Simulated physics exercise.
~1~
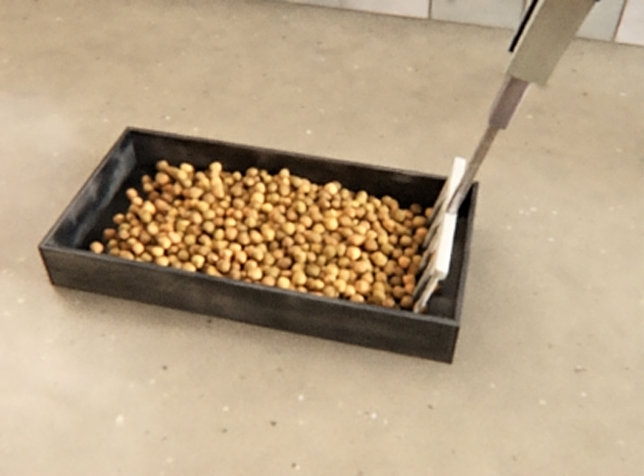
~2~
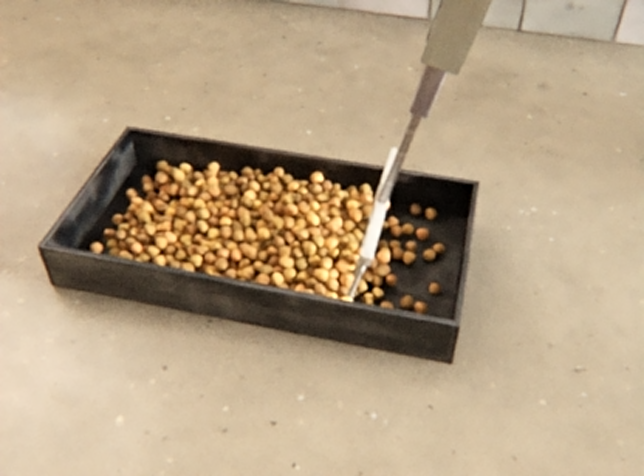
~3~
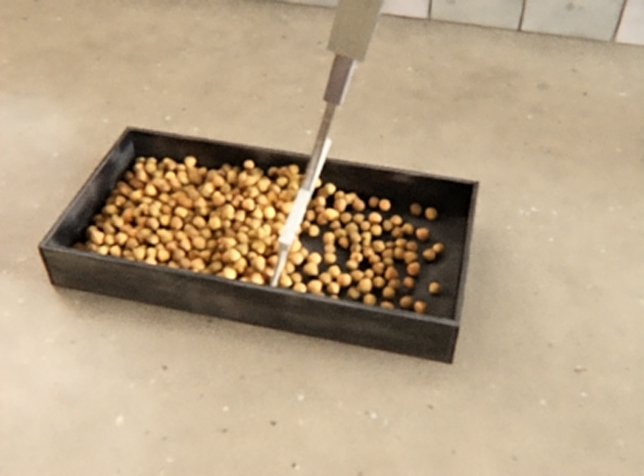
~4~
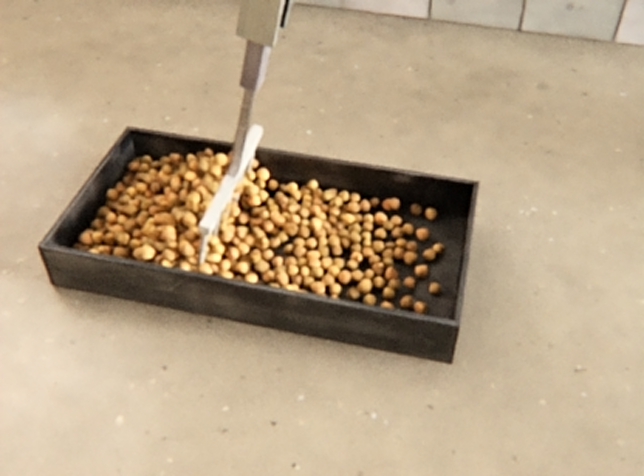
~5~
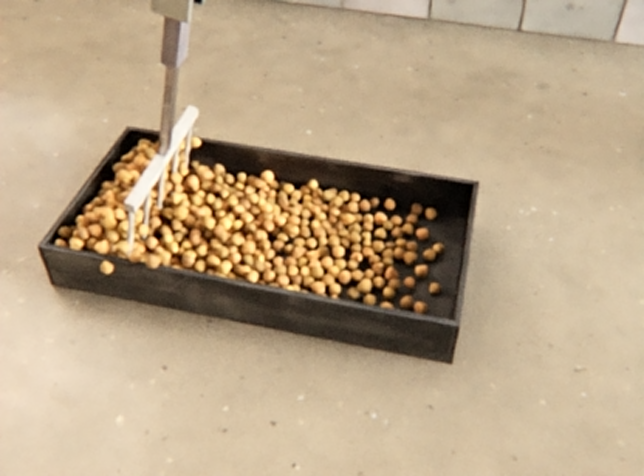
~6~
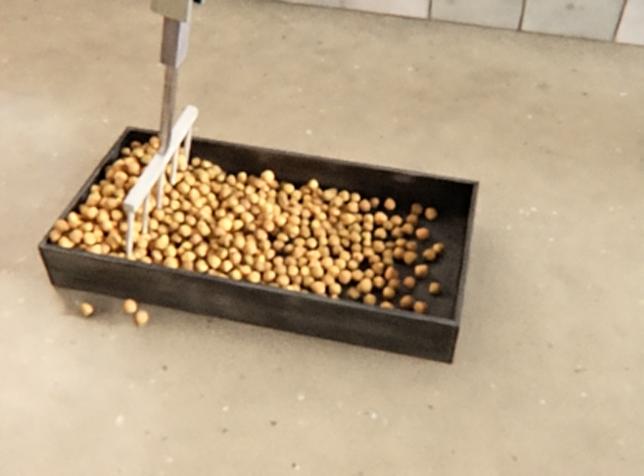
Black tray of dried chickpeas being raked leftward by a metal fork, piling at the left end, a few spilling onto the table.
